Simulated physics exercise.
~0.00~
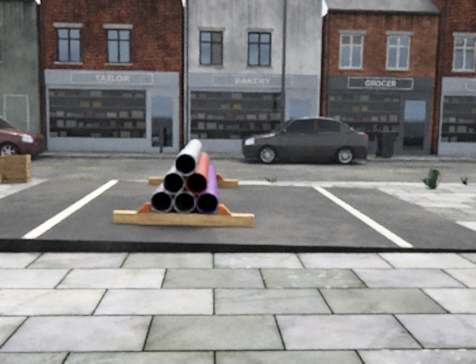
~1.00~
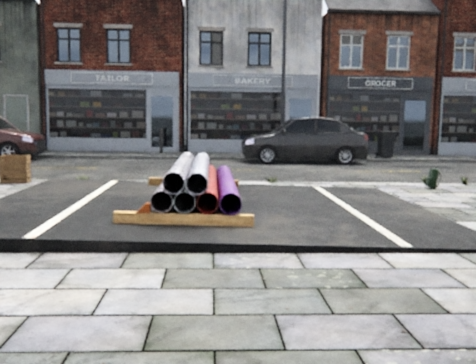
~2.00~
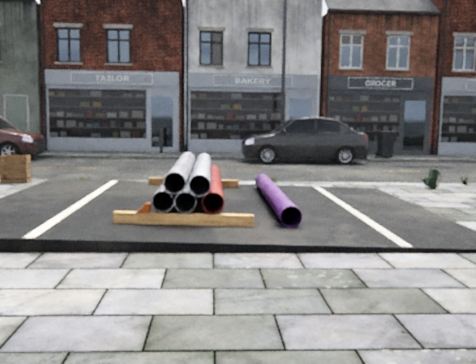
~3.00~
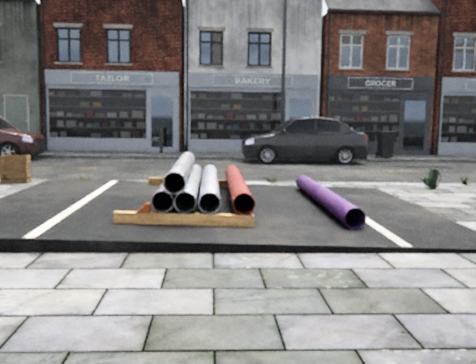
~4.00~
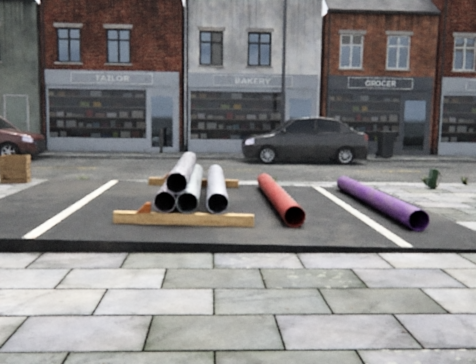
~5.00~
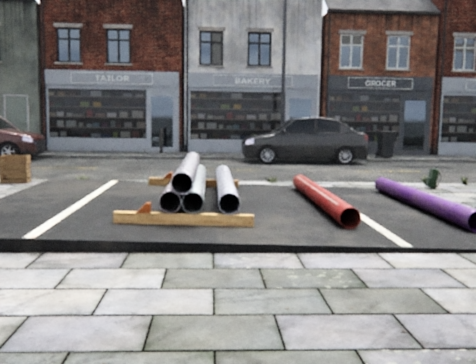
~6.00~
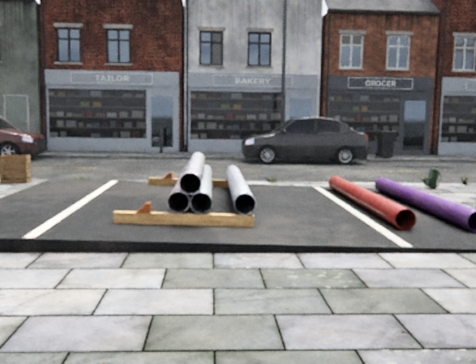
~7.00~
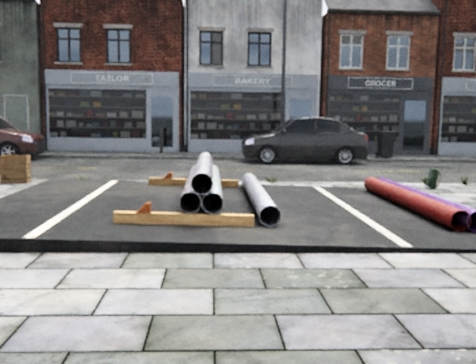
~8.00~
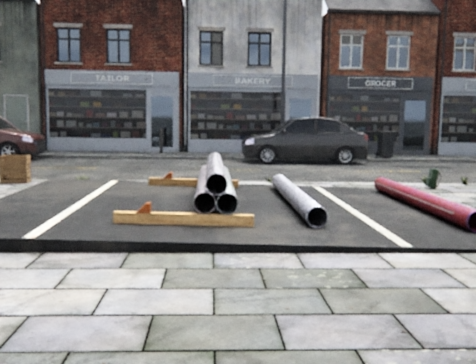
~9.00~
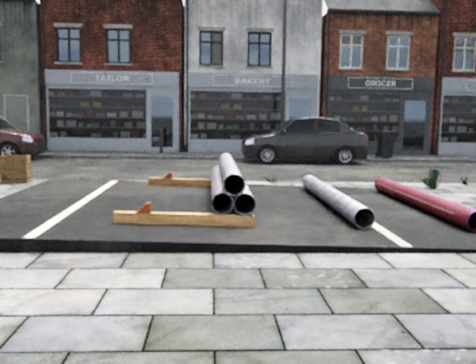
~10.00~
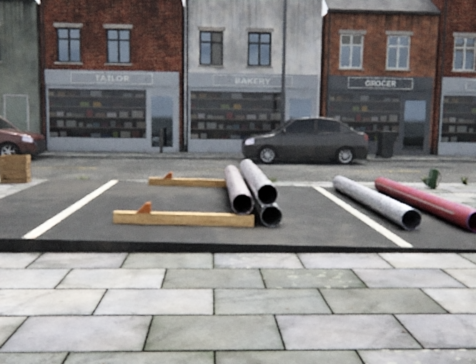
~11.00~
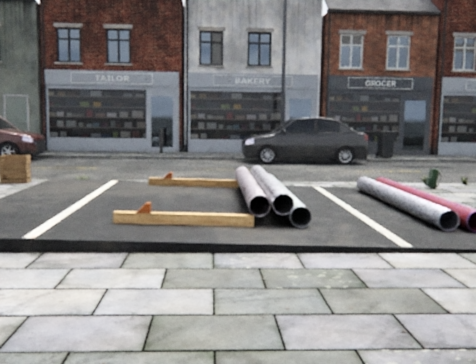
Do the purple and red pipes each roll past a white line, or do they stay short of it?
Both pipes roll past the white line on the right, the purple one first and the red one after it.
Street parking bay with stacked pipes collapsing rightward off timber bearers, purple, red and one grey rolling beyond the right white line.
